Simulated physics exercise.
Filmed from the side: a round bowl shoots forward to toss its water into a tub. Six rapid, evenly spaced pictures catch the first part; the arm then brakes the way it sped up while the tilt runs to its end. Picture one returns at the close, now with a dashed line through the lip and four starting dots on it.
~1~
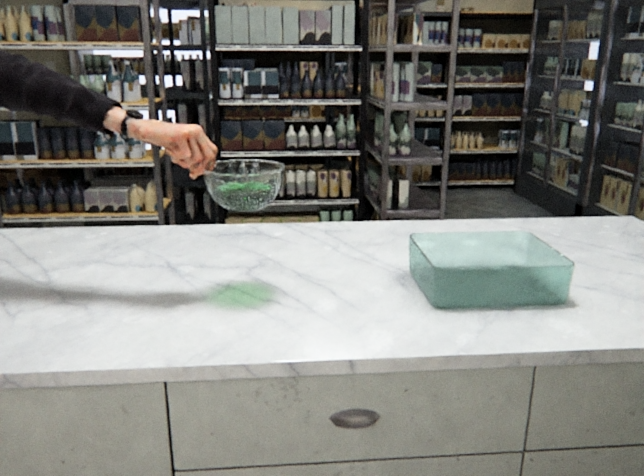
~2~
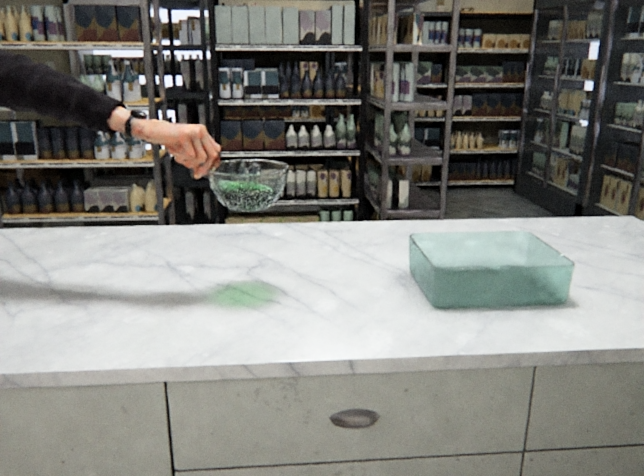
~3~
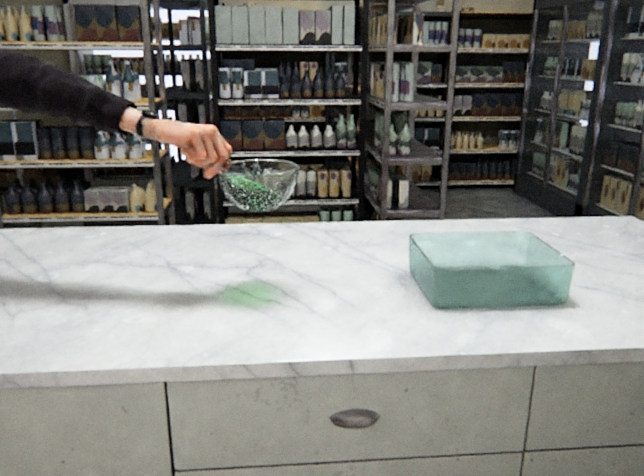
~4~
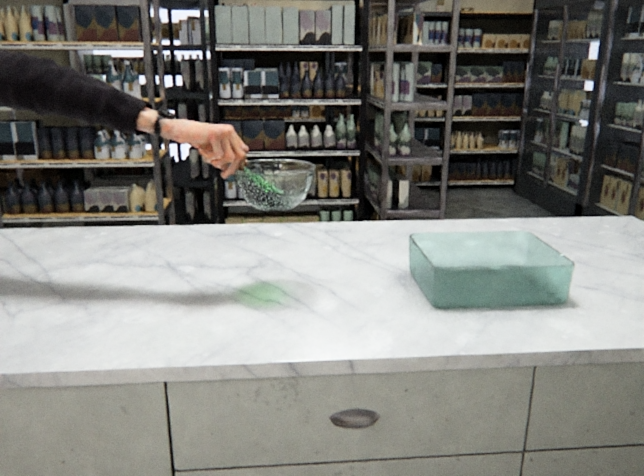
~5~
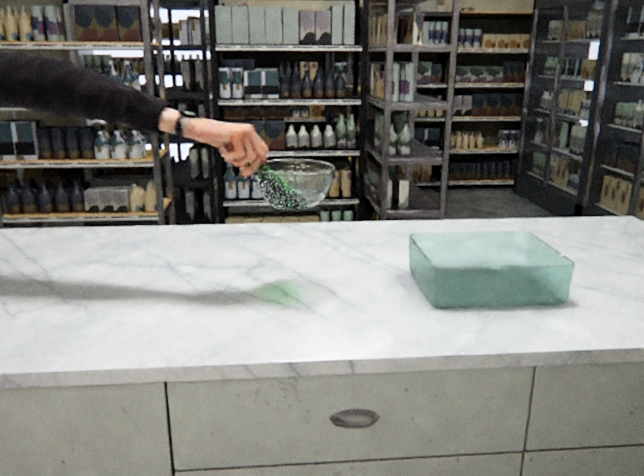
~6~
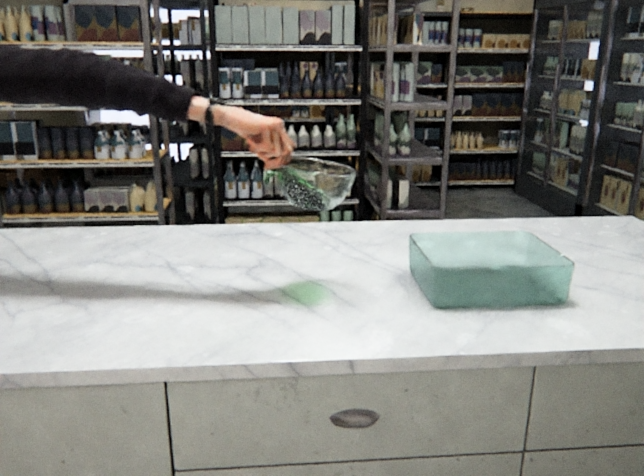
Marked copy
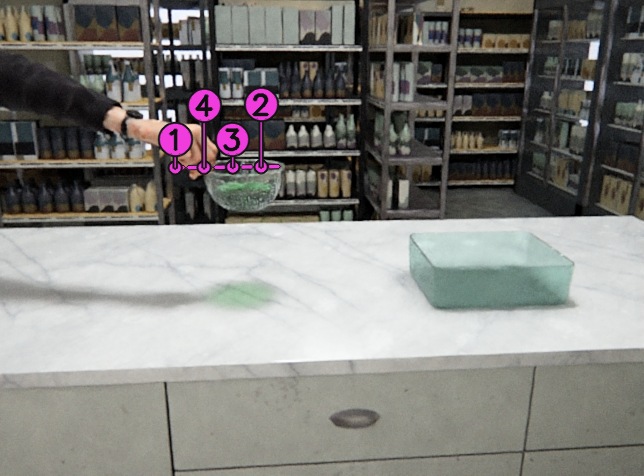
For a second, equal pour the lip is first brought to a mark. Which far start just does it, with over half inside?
Choose 2.
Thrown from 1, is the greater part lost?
Yes.
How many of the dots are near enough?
One of the four.
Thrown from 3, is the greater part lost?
Yes, it does.
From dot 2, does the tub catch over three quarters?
No, it does not.
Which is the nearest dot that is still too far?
Dot 3.
On the marked copy, 1 at (175, 167); 2 at (261, 166); 3 at (232, 167); 4 at (204, 167).
With 1, about 2 % lands in the tub, 96 % falls short.
With 2, about 62 % lands in the tub, 29 % falls short and 9 % goes beside or beyond.
With 3, about 37 % lands in the tub, 58 % falls short and 5 % goes beside or beyond.
With 4, about 13 % lands in the tub, 84 % falls short and 3 % goes beside or beyond.
